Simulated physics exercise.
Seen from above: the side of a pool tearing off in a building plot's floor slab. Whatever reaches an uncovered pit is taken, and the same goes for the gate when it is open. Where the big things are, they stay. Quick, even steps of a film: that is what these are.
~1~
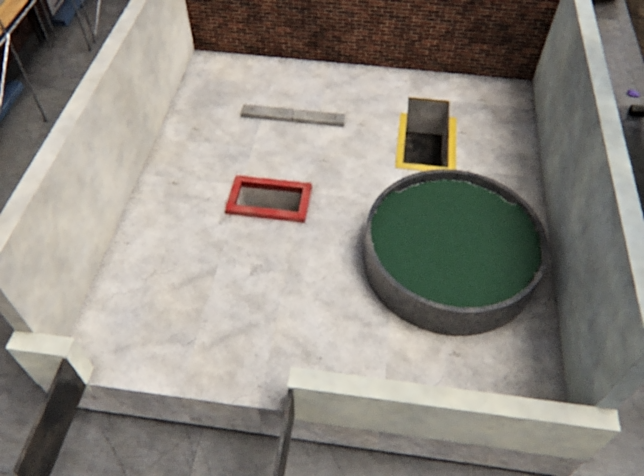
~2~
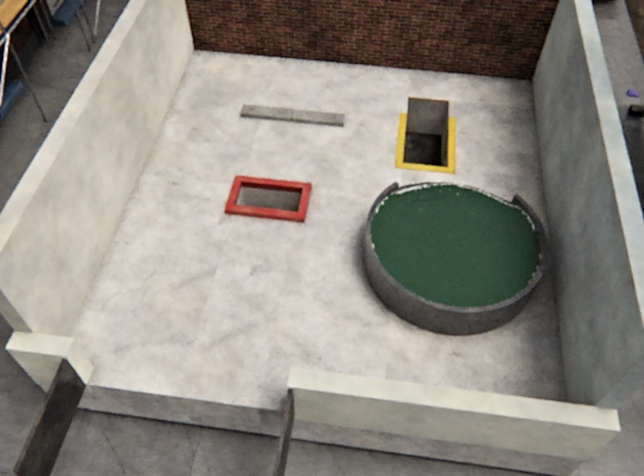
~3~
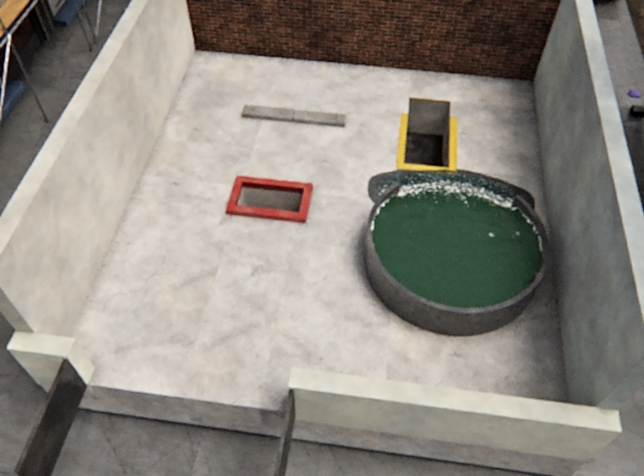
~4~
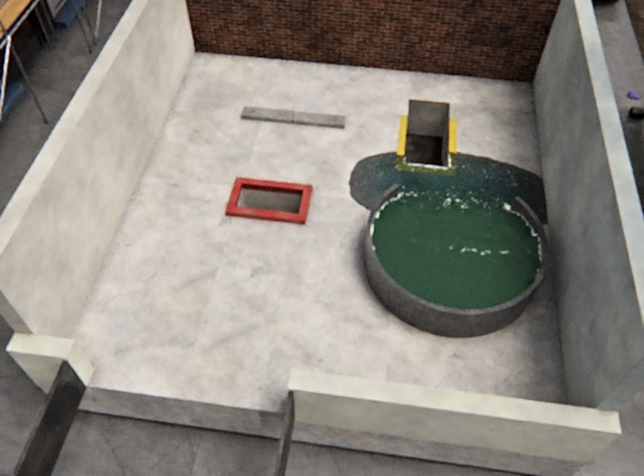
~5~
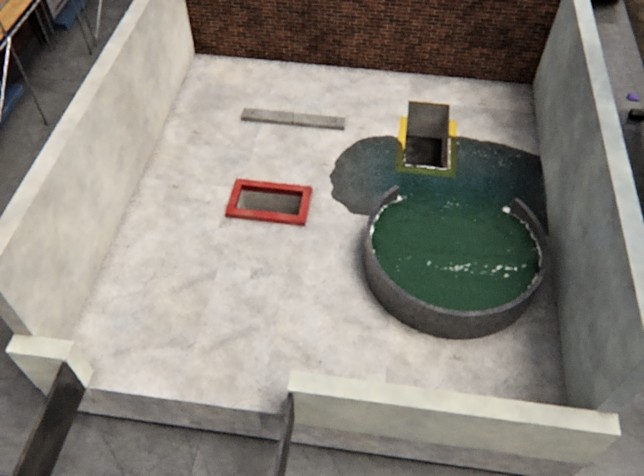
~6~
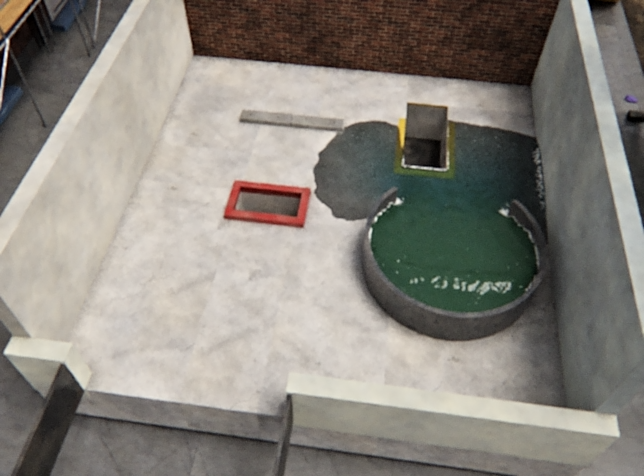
Green water in a round, grey-walled pool lies still, then breaks out through a gap on the pool's far side, seen from above in a pale, walled building plot. A yellow-edged opening sits behind the pool, a red-framed one to its left, and a brick wall at the back. Dark water spreads around the yellow edging, rightward to the side wall and leftward across the slab, while the camera stays still.
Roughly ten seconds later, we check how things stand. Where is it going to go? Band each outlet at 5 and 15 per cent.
At the end, the gate will take below five per cent. The red pit will take below five per cent. The yellow pit will take beyond fifteen per cent.
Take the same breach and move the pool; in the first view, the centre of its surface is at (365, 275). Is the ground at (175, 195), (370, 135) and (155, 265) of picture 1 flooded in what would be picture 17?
In order: Unflooded, then inundated, then unflooded.
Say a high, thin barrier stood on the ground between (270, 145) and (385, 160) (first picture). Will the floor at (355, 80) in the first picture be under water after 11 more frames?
That spot: Submerged.
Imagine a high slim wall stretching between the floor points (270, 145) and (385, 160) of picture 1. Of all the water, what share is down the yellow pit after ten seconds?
The yellow pit takes 55 parts in a hundred.
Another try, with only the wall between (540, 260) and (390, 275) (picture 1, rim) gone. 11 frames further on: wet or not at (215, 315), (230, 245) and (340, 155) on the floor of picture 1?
Note, points one to three: Reached and soaked / unreached / unreached.
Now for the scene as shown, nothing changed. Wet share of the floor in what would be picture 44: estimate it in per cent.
I'd estimate some 55 per cent.
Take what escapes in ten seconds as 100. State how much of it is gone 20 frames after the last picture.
Estimate: 50 %.
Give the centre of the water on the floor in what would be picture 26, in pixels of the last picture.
The water centres close to (431, 169).
A moment on, water covers 25 % of the floor; the gate 0 %, the red pit 0 %, the yellow pit 9 %.
Next, water covers 35 % of the floor; the gate 0 %, the red pit 0 %, the yellow pit 17 %.
Then, water covers 45 % of the floor; the gate 0 %, the red pit 0 %, the yellow pit 26 %.
Later, water covers 55 % of the floor; the gate 0 %, the red pit 0 %, the yellow pit 40 %.
In the end, water covers 75 % of the floor; the gate 1 %, the red pit 0 %, the yellow pit 51 %.
